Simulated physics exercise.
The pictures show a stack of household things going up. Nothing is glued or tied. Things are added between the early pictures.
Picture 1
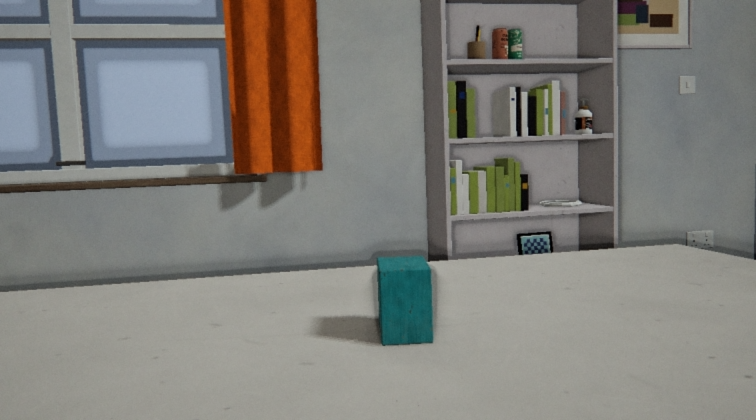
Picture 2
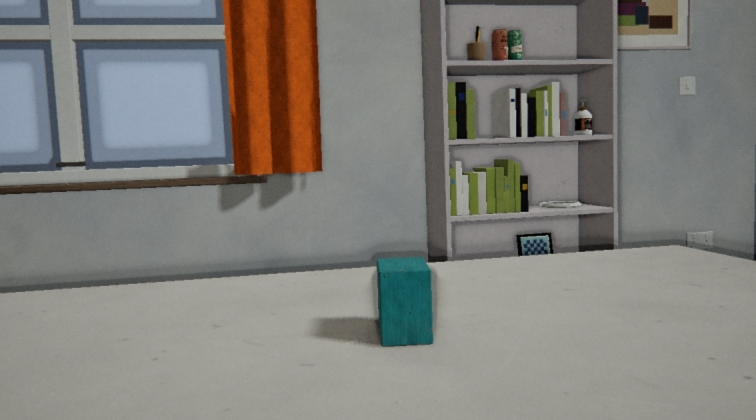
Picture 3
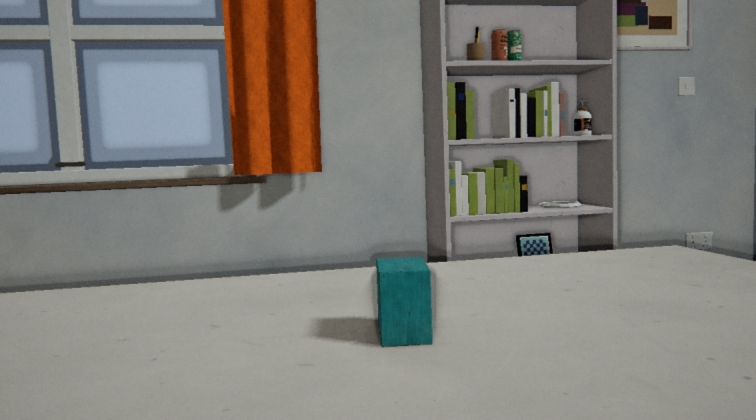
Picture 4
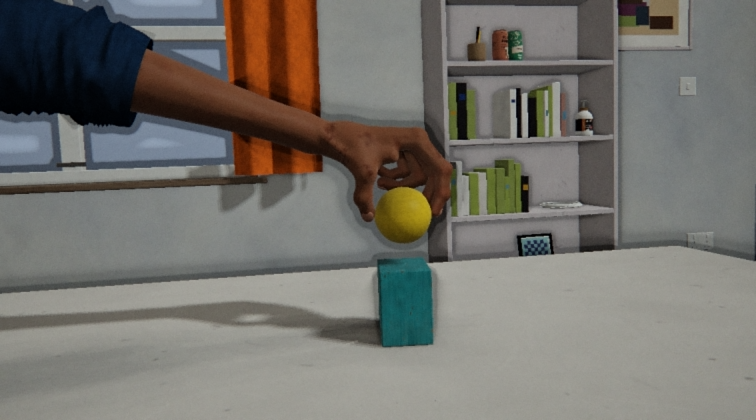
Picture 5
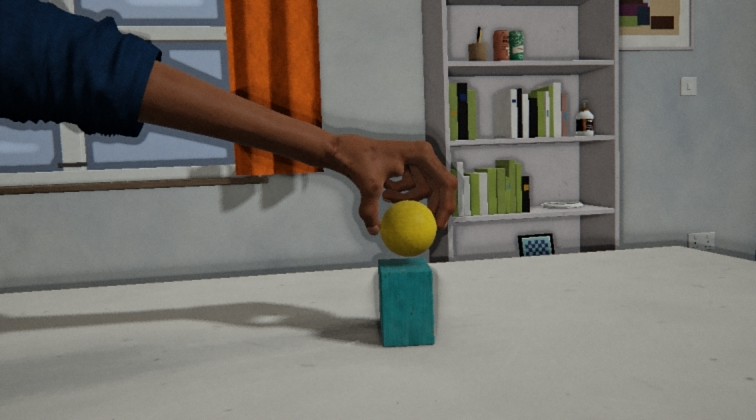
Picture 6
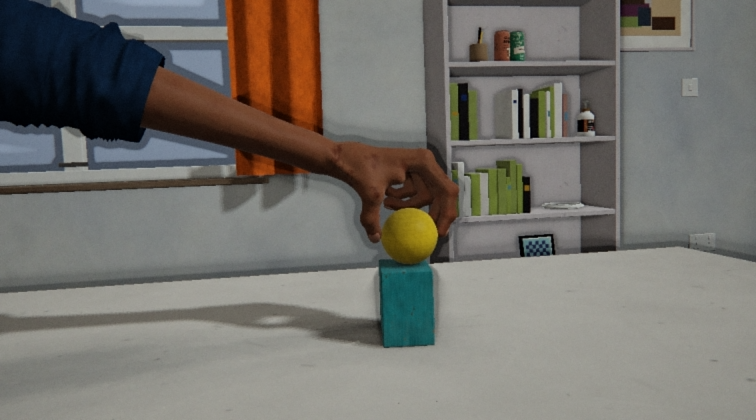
Hand reaching in from the left, lowering a yellow lemon onto an upright turquoise block on a pale tabletop.
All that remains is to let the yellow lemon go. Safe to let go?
As it turns out, it holds.
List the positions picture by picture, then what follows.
In the first frame, the last thing is not in view yet; turquoise block (404, 298).
In the second frame, the last thing is not in view yet; turquoise block (403, 299).
In the third frame, the last thing is not in view yet; turquoise block (403, 299).
The fourth frame shows on its way; yellow lemon (403, 216); turquoise block (404, 300).
The fifth frame shows on its way; yellow lemon (408, 228); turquoise block (405, 300).
The sixth frame shows in place under the hand; yellow lemon (409, 235); turquoise block (405, 300).
Then, 0.30 s on from there, no change.
Then, 0.80 s on from there, yellow lemon resting near (409, 236).
In the end, both unmoved. At the end, from the last picture's camera, yellow lemon near (409, 236). The pile keeps its balance.
